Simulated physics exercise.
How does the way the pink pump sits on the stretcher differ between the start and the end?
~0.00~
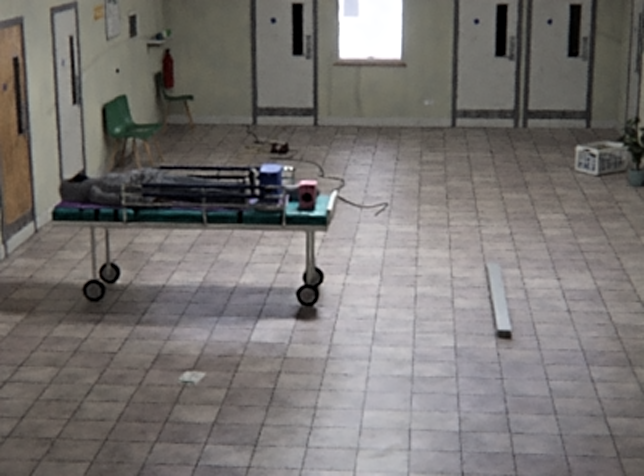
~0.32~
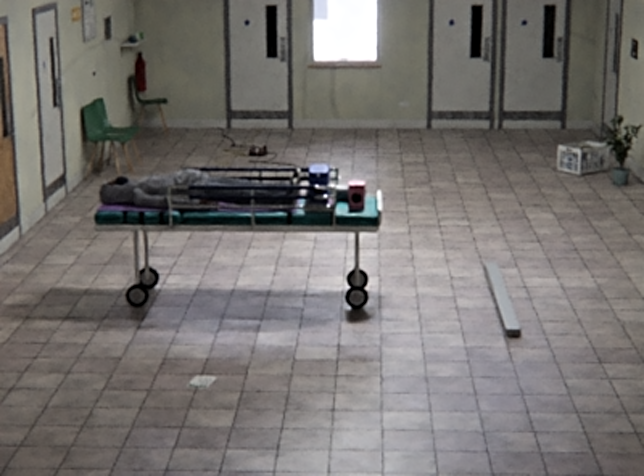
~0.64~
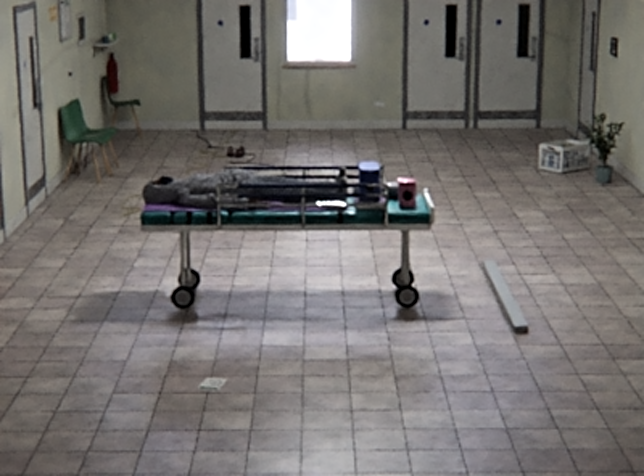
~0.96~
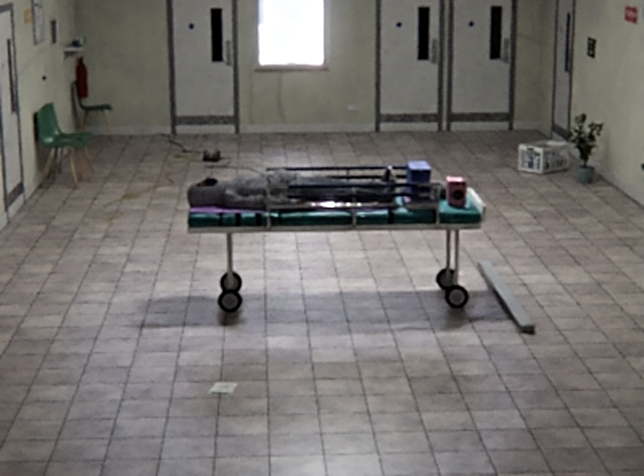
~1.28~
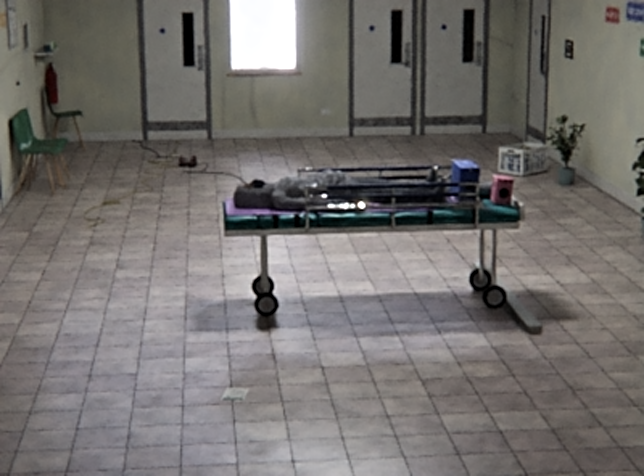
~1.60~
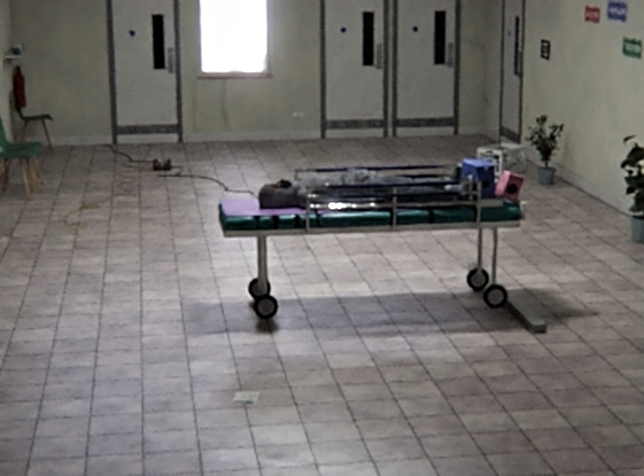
At the start the pink pump stands upright near the foot of the stretcher, and at the end it is leaning over but still on board.
